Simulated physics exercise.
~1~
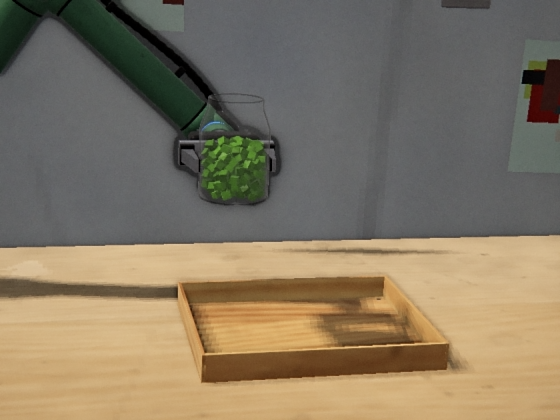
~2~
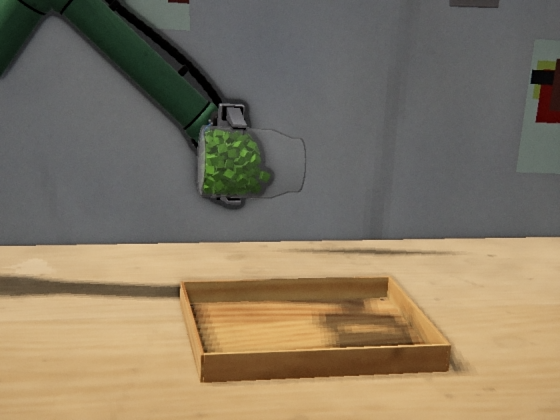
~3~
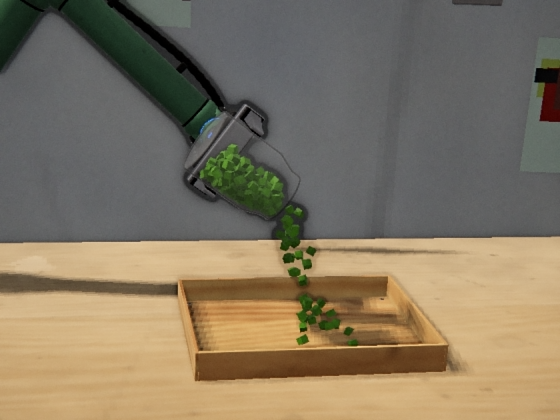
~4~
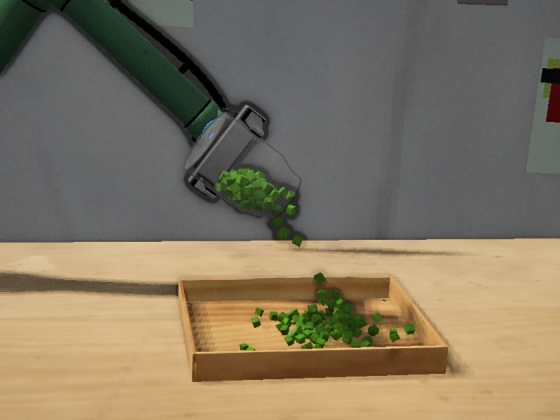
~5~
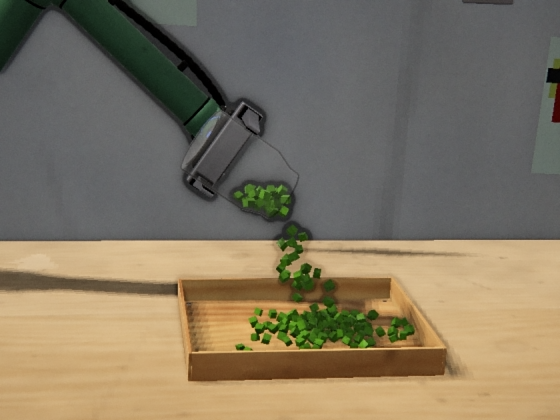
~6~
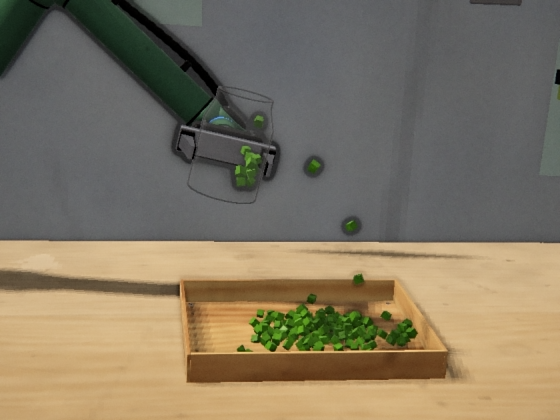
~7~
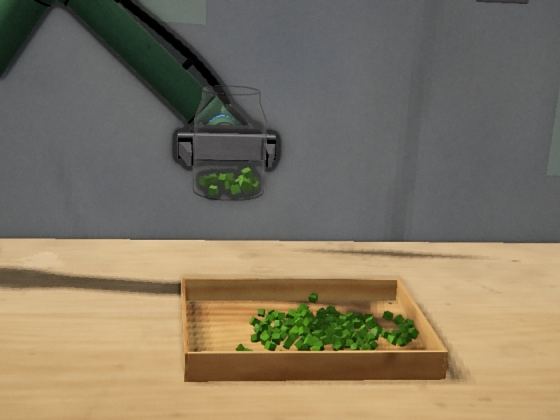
A green robot arm reaches in from the upper left, gripping a clear jar packed with small green cubes above a pale wooden table, seen from the front and slightly above against a grey wall with colourful patches. A shallow wooden tray sits below. The arm tips the jar to the right until its mouth points downward, and the cubes pour out and pile up in the tray. It then turns the jar back upright while a few last pieces fly out and drop. Most of the cubes end up in the tray, with a small heap left in the jar.
